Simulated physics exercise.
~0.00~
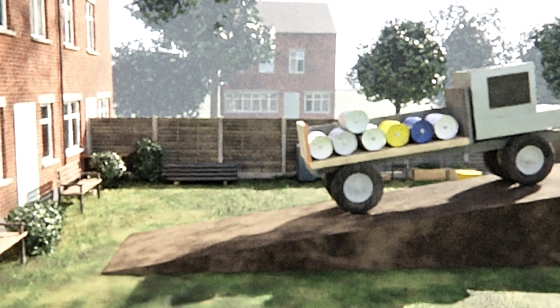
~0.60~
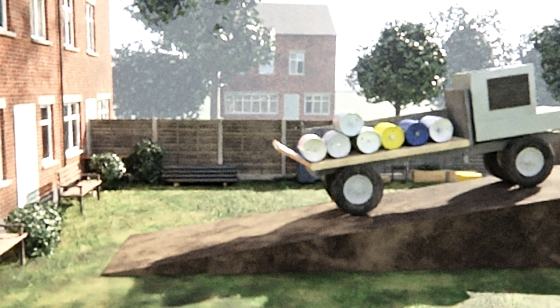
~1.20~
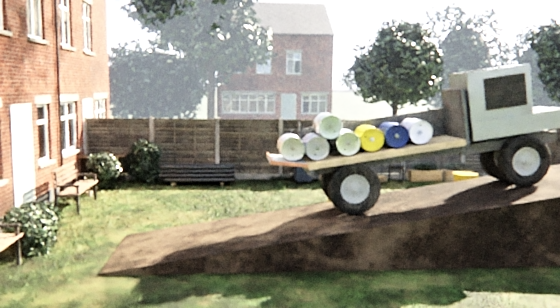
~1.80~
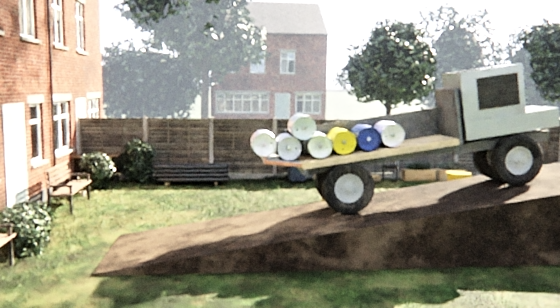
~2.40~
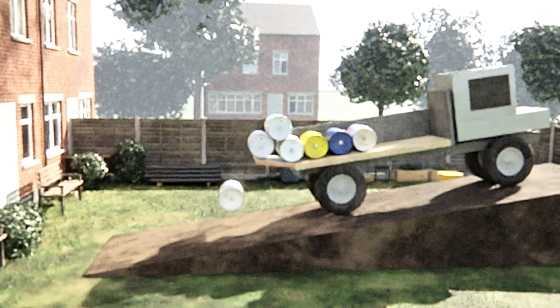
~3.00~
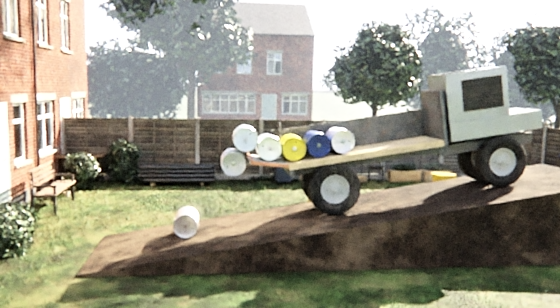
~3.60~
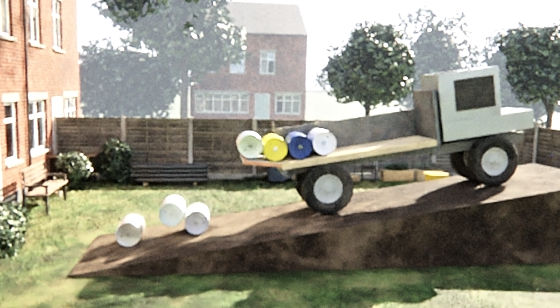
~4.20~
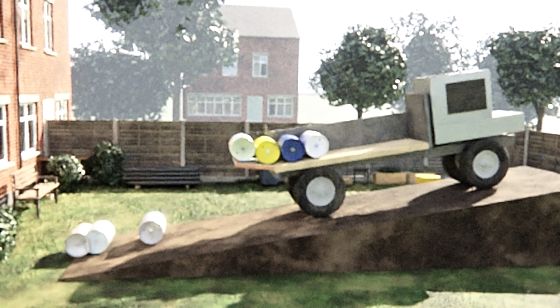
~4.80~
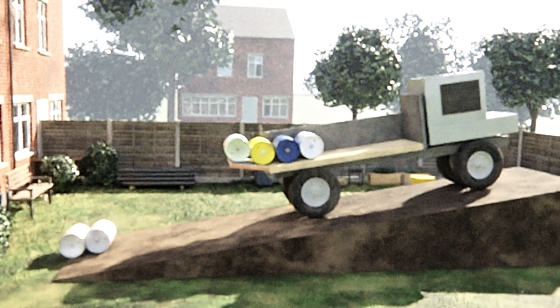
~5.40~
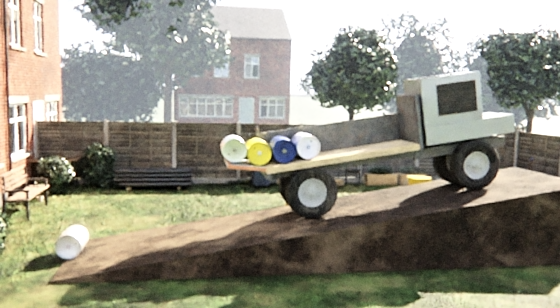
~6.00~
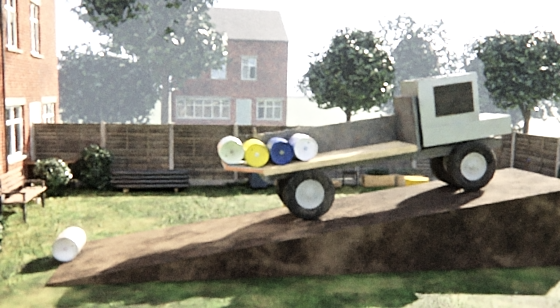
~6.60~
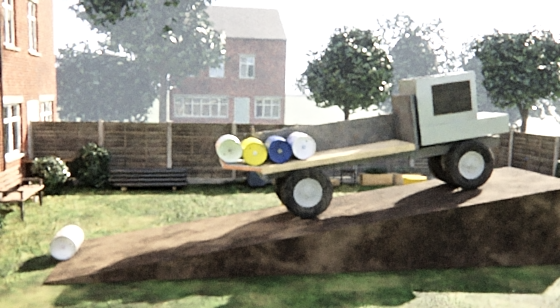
A flatbed truck's tailgate drops and three white barrels roll out while four stay aboard.
